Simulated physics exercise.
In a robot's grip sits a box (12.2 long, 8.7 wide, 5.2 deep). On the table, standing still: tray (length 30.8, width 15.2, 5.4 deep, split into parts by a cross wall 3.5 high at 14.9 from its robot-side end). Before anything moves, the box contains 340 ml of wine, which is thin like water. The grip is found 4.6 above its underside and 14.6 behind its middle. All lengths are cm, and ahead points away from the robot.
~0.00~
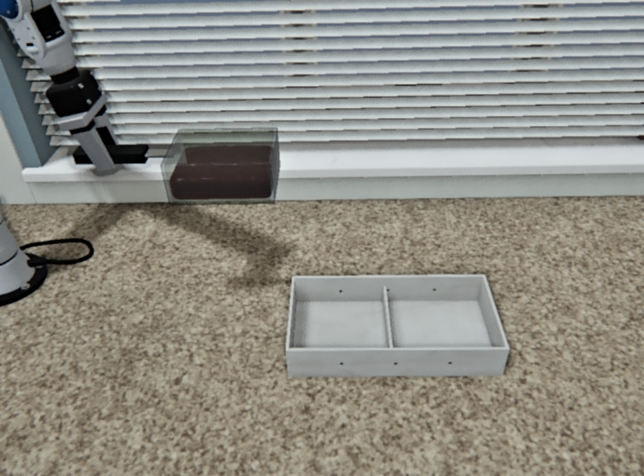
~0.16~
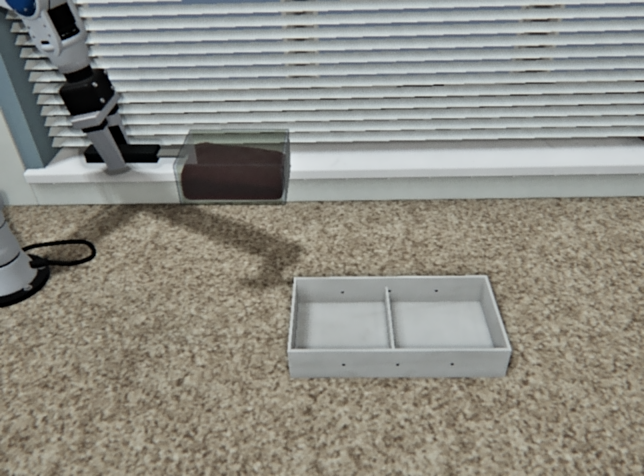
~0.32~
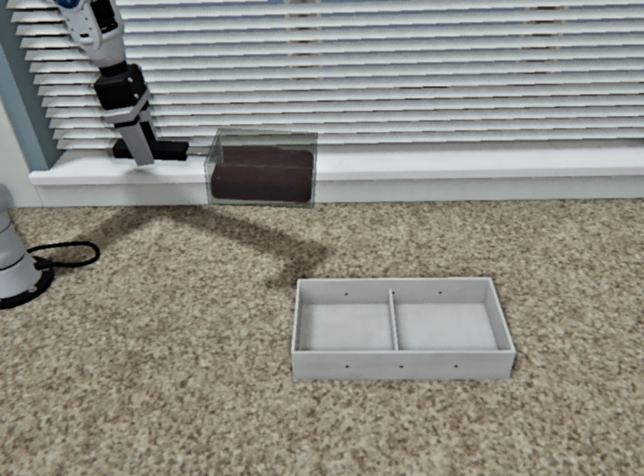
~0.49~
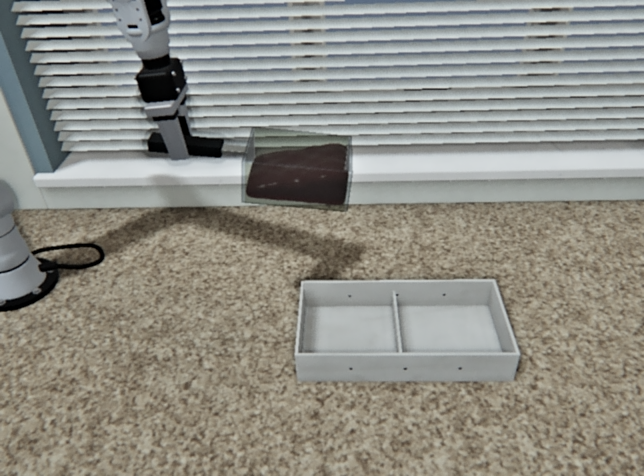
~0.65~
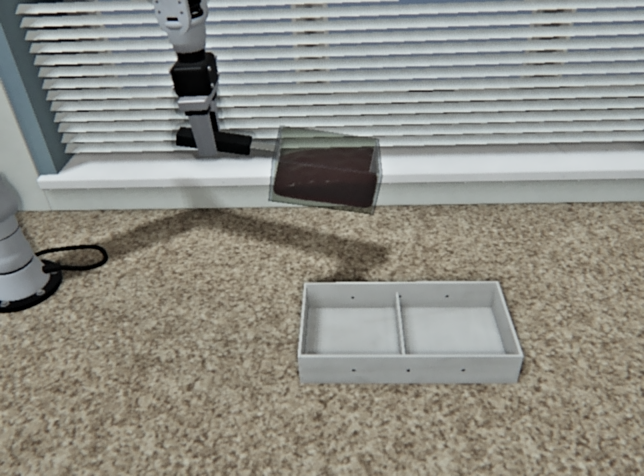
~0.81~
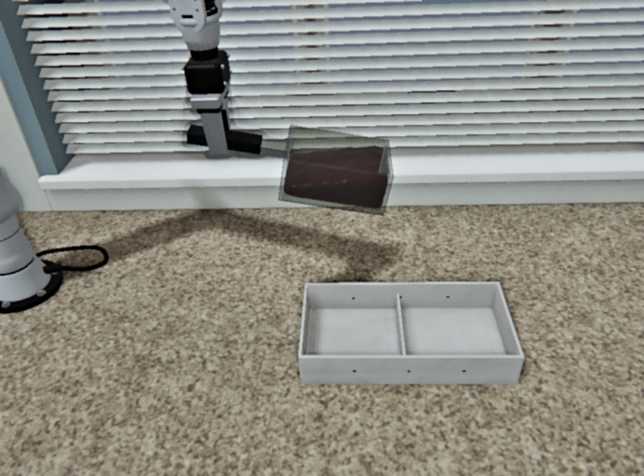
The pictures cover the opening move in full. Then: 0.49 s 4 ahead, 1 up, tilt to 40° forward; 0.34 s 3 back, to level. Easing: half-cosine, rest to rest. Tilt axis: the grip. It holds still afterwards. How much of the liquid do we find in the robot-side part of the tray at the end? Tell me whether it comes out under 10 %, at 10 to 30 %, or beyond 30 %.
It comes out under 10 %.
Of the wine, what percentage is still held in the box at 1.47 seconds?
I'd put it at around 65 %.
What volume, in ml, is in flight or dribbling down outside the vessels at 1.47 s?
It works out to close to 30 ml.
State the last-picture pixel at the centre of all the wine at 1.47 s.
Roughly (392, 232).
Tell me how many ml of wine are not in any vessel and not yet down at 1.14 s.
Around 5 ml at that time.
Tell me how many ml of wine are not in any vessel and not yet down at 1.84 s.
Roughly 5 ml at that moment.
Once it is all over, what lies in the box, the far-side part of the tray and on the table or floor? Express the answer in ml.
Approx. 230 / 100 / 15 ml, in that order.
After 1.14 s, tilted 33° forward, liquid up to 29 above the table; 340 ml in the box, 5 ml in the air or running down outside.
After 1.47 s, tilted 19° forward, liquid up to 36 above the table; 230 ml in the box, 80 ml in the far-side part, 30 ml in the air or running down outside.
After 1.84 s, level, liquid up to 86 above the table; 230 ml in the box, 95 ml in the far-side part, 10 ml on the table or floor, 5 ml in the robot-side part, 5 ml in the air or running down outside.
After 2.64 s, level, liquid up to 36 above the table; 230 ml in the box, 95 ml in the far-side part, 15 ml on the table or floor, 5 ml in the robot-side part.
In the end, 230 ml in the box, 95 ml in the far-side part, 15 ml on the table or floor, 5 ml in the robot-side part. That is 1 % in the robot-side part of the tray.
